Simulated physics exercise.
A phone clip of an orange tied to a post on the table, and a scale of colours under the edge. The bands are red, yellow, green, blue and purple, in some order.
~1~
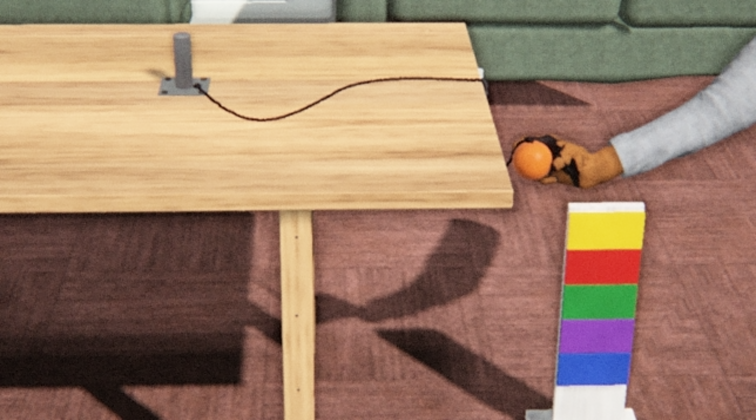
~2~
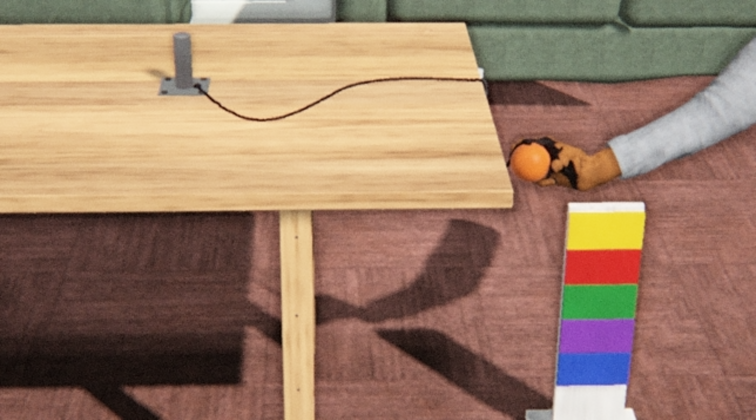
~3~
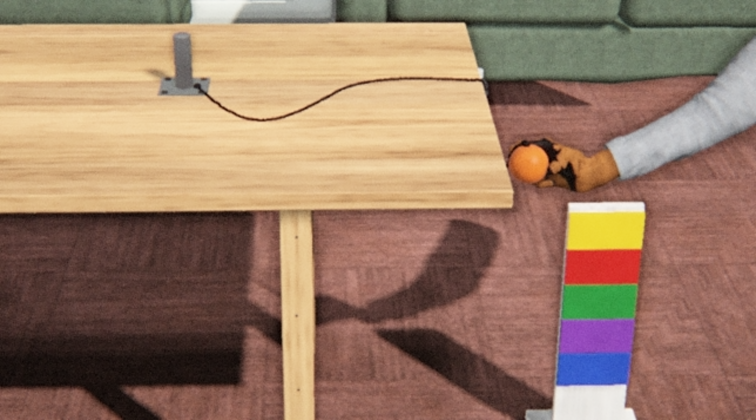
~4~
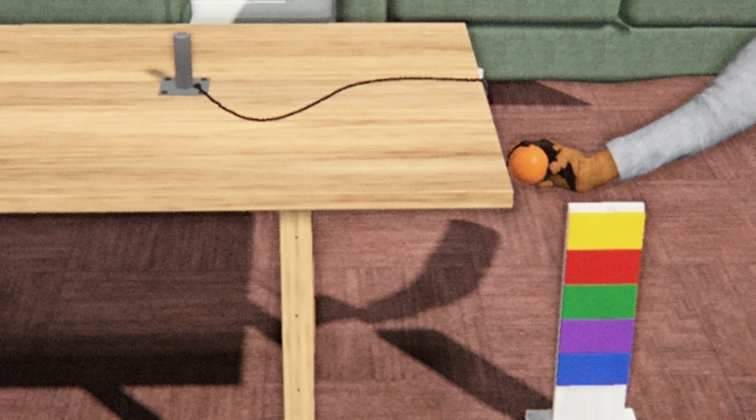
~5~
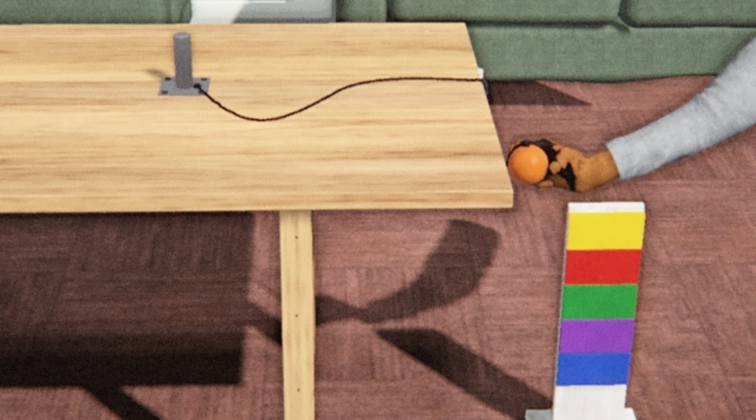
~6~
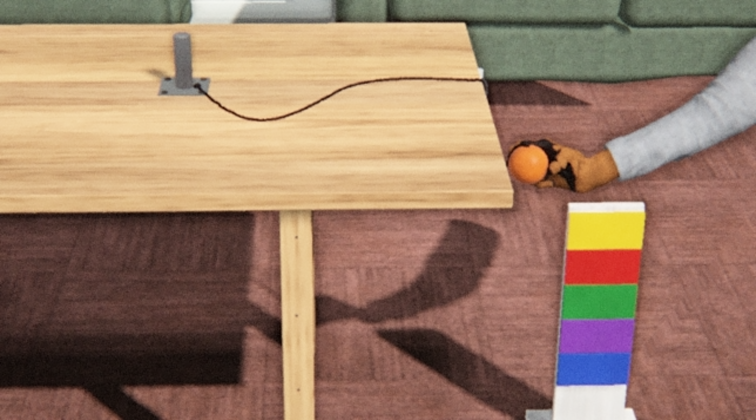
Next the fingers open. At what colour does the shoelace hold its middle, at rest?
Its middle rests at the purple band.
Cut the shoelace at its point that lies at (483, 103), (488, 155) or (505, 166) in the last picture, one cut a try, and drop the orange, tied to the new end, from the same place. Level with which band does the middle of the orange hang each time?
In that order: Yellow; red; green.
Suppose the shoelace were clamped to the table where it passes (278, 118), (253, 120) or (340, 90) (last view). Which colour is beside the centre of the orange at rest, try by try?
Taking them in turn: Green; green; red.
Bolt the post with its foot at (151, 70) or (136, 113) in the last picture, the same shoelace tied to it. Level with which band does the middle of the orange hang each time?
Try by try: Green; green.
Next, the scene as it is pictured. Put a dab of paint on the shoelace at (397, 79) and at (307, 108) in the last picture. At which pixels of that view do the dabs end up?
At (488, 108), then (366, 95).
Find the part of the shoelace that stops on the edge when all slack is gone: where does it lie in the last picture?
Near (397, 79).
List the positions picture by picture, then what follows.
Orange (532, 161); yellow (606, 232); red (603, 268); green (600, 303); purple (597, 337); blue (594, 371), in the first picture.
Orange (530, 163); shoelace through (214, 102) (287, 116) (348, 87) (438, 79) (487, 133), in the second picture.
Orange (528, 164), in the third picture.
Orange (528, 165); shoelace through (214, 102) (287, 116) (348, 87) (438, 79) (486, 133), in the fourth picture.
Orange (528, 165), in the fifth picture.
Orange (528, 165); shoelace through (214, 102) (287, 116) (348, 87) (438, 79) (484, 133), in the sixth picture.
Early on, orange near (473, 299); level with green.
Midway, orange near (480, 335); level with purple.
Finally, orange near (475, 337); level with purple. The purple one.
